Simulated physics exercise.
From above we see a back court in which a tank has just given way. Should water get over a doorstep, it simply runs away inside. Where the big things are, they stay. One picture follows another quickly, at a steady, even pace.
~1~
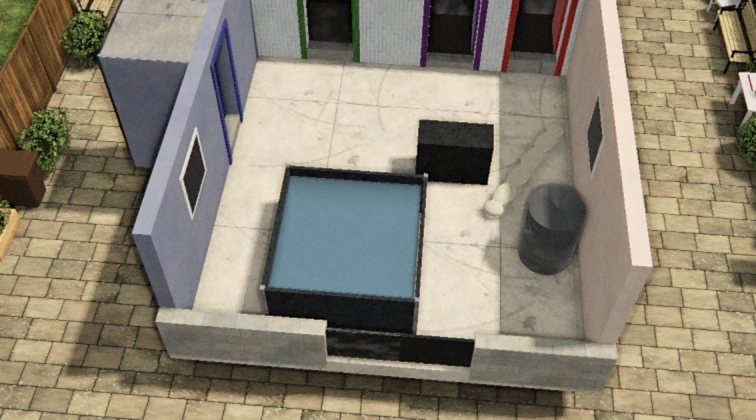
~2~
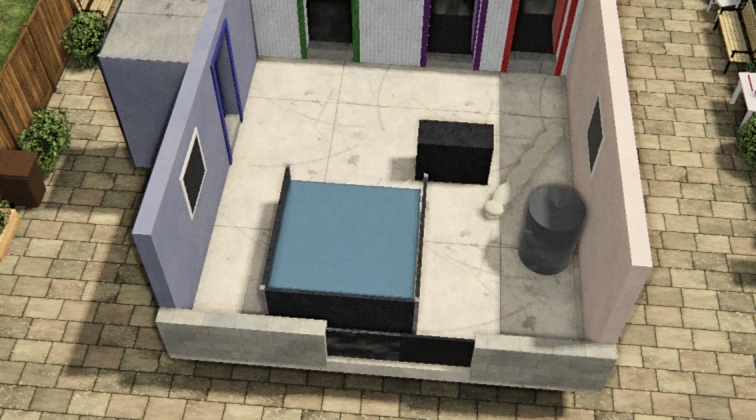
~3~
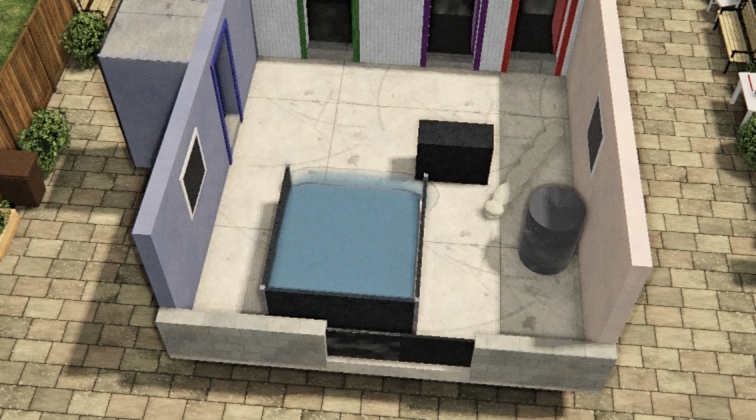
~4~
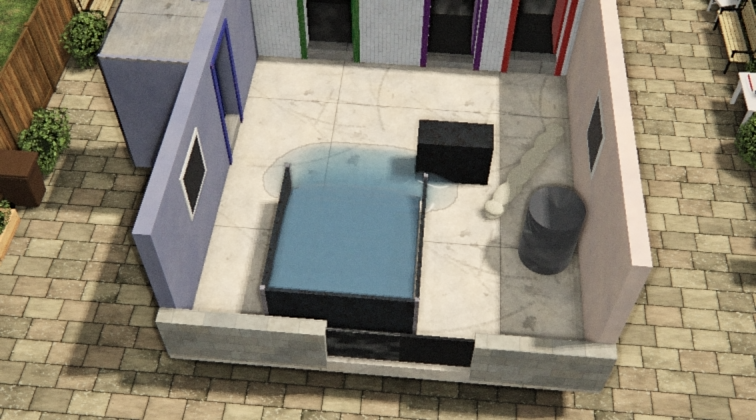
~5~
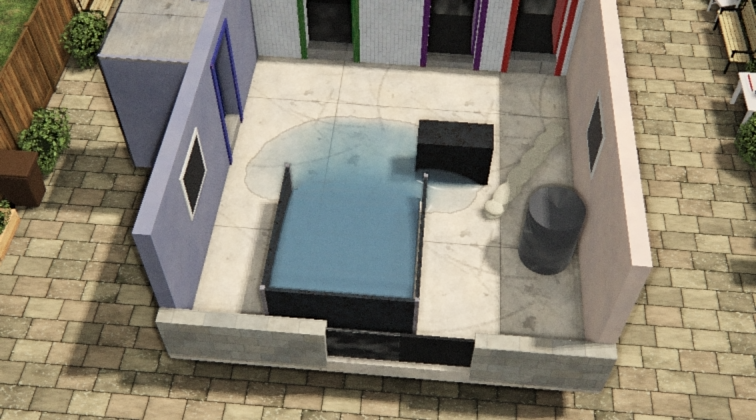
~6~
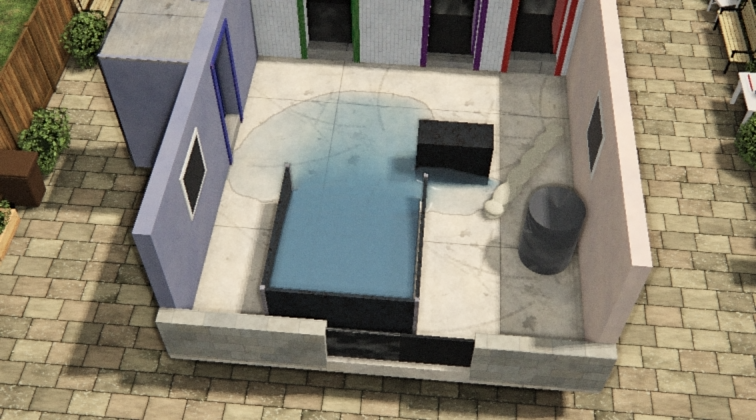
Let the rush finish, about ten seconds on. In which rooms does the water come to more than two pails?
Outcome: Purple door: Too much water. Blue door: Little enough water. Green door: Too much water. Red door: Little enough water.
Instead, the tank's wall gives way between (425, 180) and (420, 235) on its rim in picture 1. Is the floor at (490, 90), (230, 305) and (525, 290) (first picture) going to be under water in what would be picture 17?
Spot one ends up deluged, spot two untouched by the spill, spot three deluged.
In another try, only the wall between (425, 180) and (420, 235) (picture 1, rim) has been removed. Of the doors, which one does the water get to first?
My answer is the one in red.
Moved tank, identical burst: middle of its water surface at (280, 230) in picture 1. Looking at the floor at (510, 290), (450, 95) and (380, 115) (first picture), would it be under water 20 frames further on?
First spot bare, second swamped, third swamped.
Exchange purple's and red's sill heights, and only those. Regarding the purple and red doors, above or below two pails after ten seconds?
So, one at a time, the purple door never reaches the limit while the red door breaks past the limit.
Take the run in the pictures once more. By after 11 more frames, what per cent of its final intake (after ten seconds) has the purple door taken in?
Something like 35 in a hundred.
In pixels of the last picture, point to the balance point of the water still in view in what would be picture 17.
Somewhere near (358, 162).
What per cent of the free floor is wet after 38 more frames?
About 95 %.
A moment on, water covers 50 % of the floor; the purple door under two buckets in, the blue door wet at the sill, nothing in, the green door under two buckets in, the red door not reached.
Next, water covers 65 % of the floor; the purple door over two buckets in, the blue door wet at the sill, nothing in, the green door over two buckets in, the red door wet at the sill, nothing in.
Then, water covers 75 % of the floor; the purple door over two buckets in, the blue door wet at the sill, nothing in, the green door far over two buckets in, the red door wet at the sill, nothing in.
Later, water covers 95 % of the floor; the purple door far over two buckets in, the blue door under two buckets in, the green door far over two buckets in, the red door under two buckets in.
In the end, water covers 95 % of the floor; the purple door far over two buckets in, the blue door under two buckets in, the green door far over two buckets in, the red door under two buckets in.
